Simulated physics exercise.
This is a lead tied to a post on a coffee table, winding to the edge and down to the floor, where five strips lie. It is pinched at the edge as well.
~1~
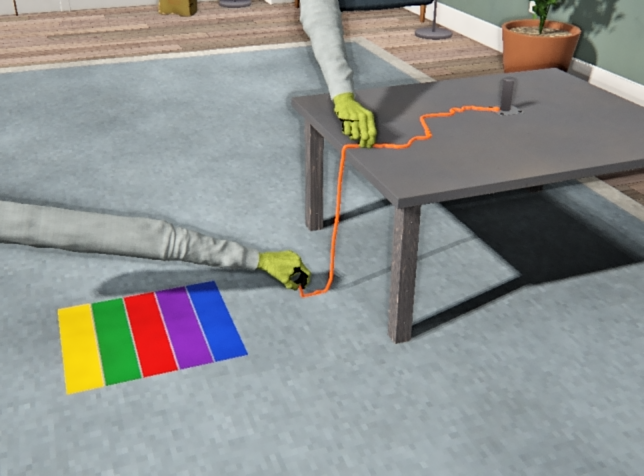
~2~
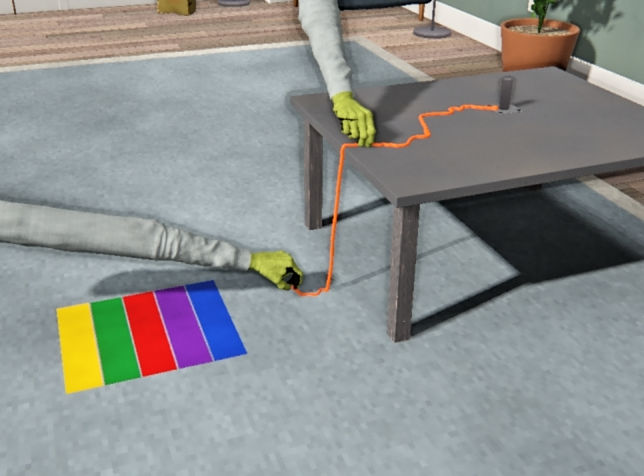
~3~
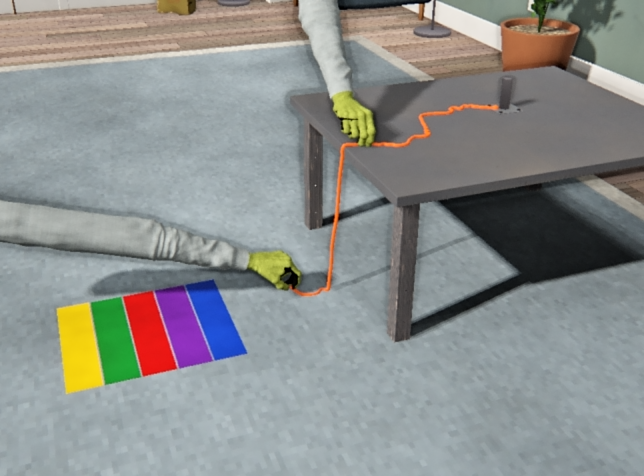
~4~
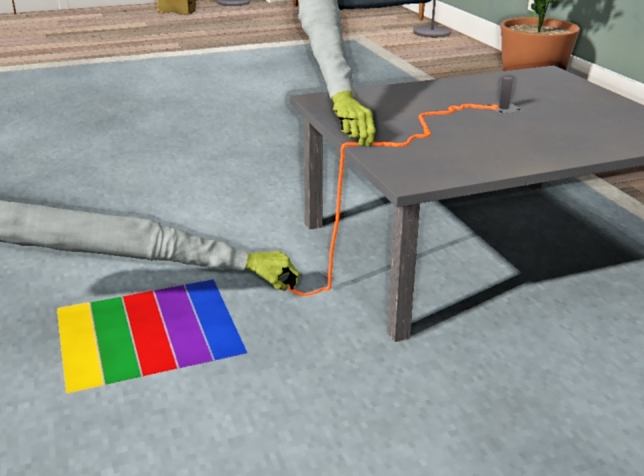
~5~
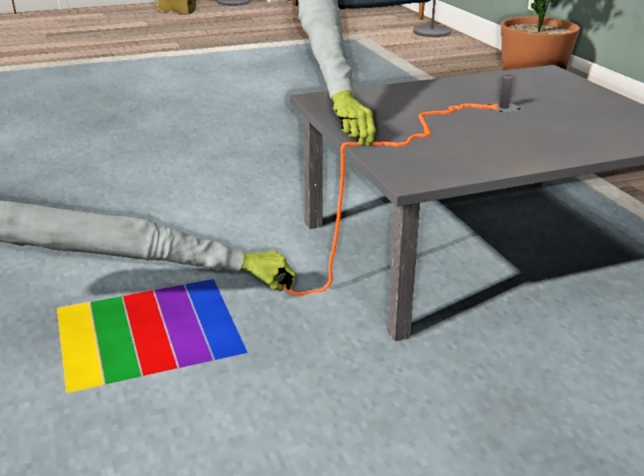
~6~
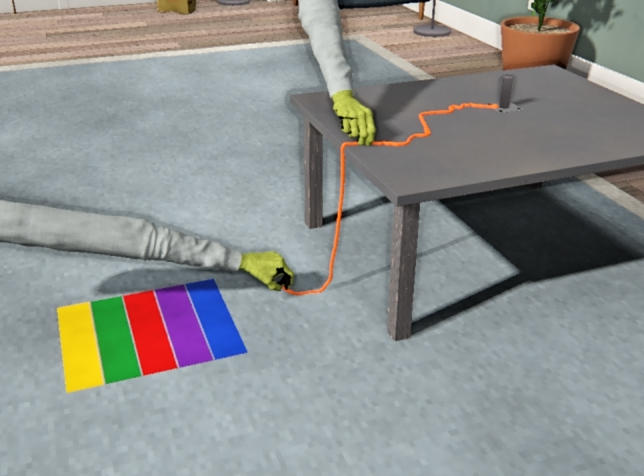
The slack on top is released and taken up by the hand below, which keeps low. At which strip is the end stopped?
It gets as far as the green strip.
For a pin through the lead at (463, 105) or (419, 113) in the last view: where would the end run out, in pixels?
Try by try, around (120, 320) and (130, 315).
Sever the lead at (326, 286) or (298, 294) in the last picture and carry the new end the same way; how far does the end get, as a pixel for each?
Near (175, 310) and (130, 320).
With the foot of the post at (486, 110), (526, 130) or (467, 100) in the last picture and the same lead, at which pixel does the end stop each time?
The places are (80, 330), (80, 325) and (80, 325).
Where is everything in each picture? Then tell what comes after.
The first picture shows end (300, 287); blue (226, 343); purple (192, 350); red (156, 358); green (121, 366); yellow (83, 374).
The second picture shows end (292, 287); lead through (464, 107) (421, 117) (416, 137) (354, 145) (337, 208) (330, 276).
The third picture shows end (290, 287).
The fourth picture shows end (288, 287); lead through (464, 106) (421, 116) (416, 137) (354, 145) (339, 208) (330, 275).
The fifth picture shows end (285, 287).
The sixth picture shows end (283, 287); lead through (464, 105) (421, 115) (416, 136) (354, 144) (341, 207) (331, 274).
Early on, end near (169, 310); over purple.
Midway, end near (131, 318); over red.
At the end of the slack, end near (106, 322); over green. The green one.
